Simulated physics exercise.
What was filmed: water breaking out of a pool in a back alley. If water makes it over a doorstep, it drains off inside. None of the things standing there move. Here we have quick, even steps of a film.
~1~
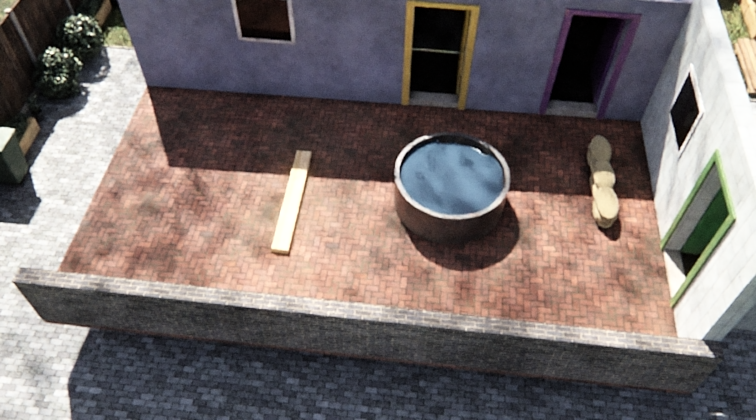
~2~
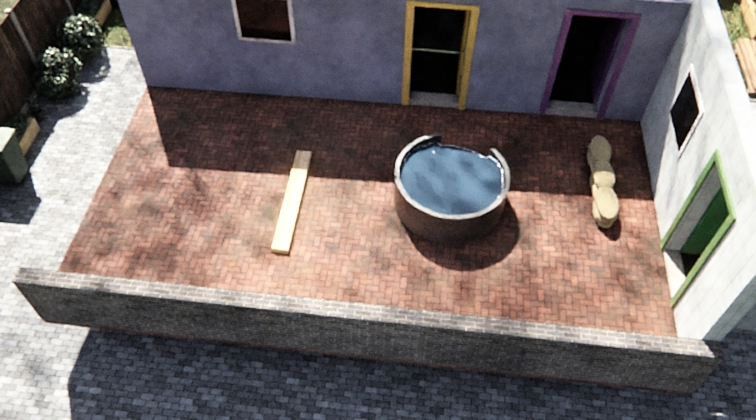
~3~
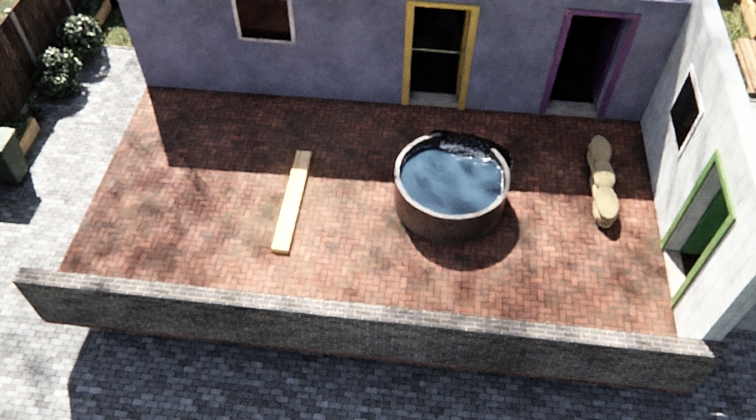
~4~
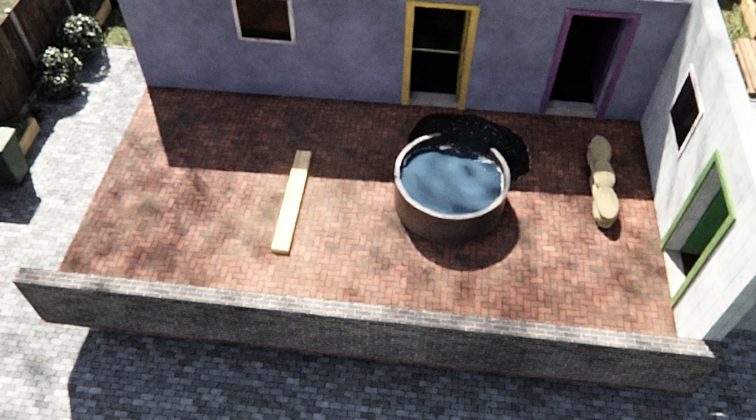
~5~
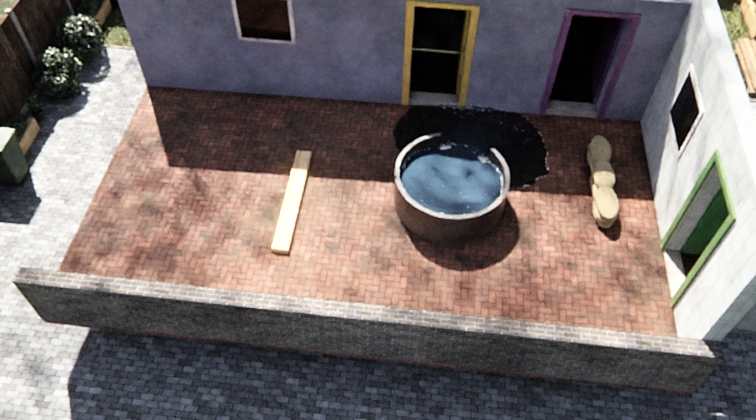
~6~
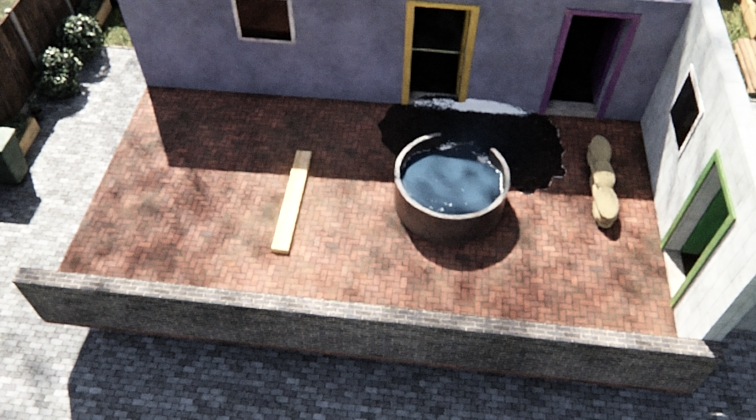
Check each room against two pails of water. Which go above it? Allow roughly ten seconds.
The purple door stays at or below; the green door stays at or below; the yellow door goes above.
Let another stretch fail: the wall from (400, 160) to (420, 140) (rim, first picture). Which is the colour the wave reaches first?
It is the yellow-painted one.
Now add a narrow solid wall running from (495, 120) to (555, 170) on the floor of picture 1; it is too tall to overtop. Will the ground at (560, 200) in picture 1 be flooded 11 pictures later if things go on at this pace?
There: Awash.
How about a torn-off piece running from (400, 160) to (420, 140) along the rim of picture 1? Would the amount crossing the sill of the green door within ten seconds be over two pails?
Note: Green falls short.
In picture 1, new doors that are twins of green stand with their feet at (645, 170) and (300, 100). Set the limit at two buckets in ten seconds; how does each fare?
Taken in sequence: Exceeded, then not exceeded.
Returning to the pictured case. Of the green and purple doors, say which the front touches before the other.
The purple door.
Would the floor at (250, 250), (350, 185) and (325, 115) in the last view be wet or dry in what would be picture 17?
Result, in order: Unflooded / unflooded / waterlogged.
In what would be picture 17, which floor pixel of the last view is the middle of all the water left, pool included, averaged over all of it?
That puts it at around (478, 163).
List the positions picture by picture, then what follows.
Still water in the round pool at (452, 177), in the first frame.
The front is at a hidden place, out from the gap on the round pool's far side, in the second frame.
Water pours out on the round pool's far side and has run to (435, 135), in the third frame.
Water pours out on the round pool's far side and has run to (440, 117), in the fourth frame.
Water pours out on the round pool's far side and has run to (510, 112), in the fifth frame.
The front is at (541, 115), out from the gap on the round pool's far side, in the sixth frame.
A moment on, water covers 10 % of the floor; the purple door wet at the sill, nothing in, the green door not reached, the yellow door over two buckets in.
Next, water covers 15 % of the floor; the purple door wet at the sill, nothing in, the green door not reached, the yellow door over two buckets in.
Then, water covers 35 % of the floor; the purple door wet at the sill, nothing in, the green door wet at the sill, nothing in, the yellow door over two buckets in.
Later, water covers 55 % of the floor; the purple door wet at the sill, nothing in, the green door wet at the sill, nothing in, the yellow door far over two buckets in.
In the end, water covers 65 % of the floor; the purple door wet at the sill, nothing in, the green door wet at the sill, nothing in, the yellow door far over two buckets in.
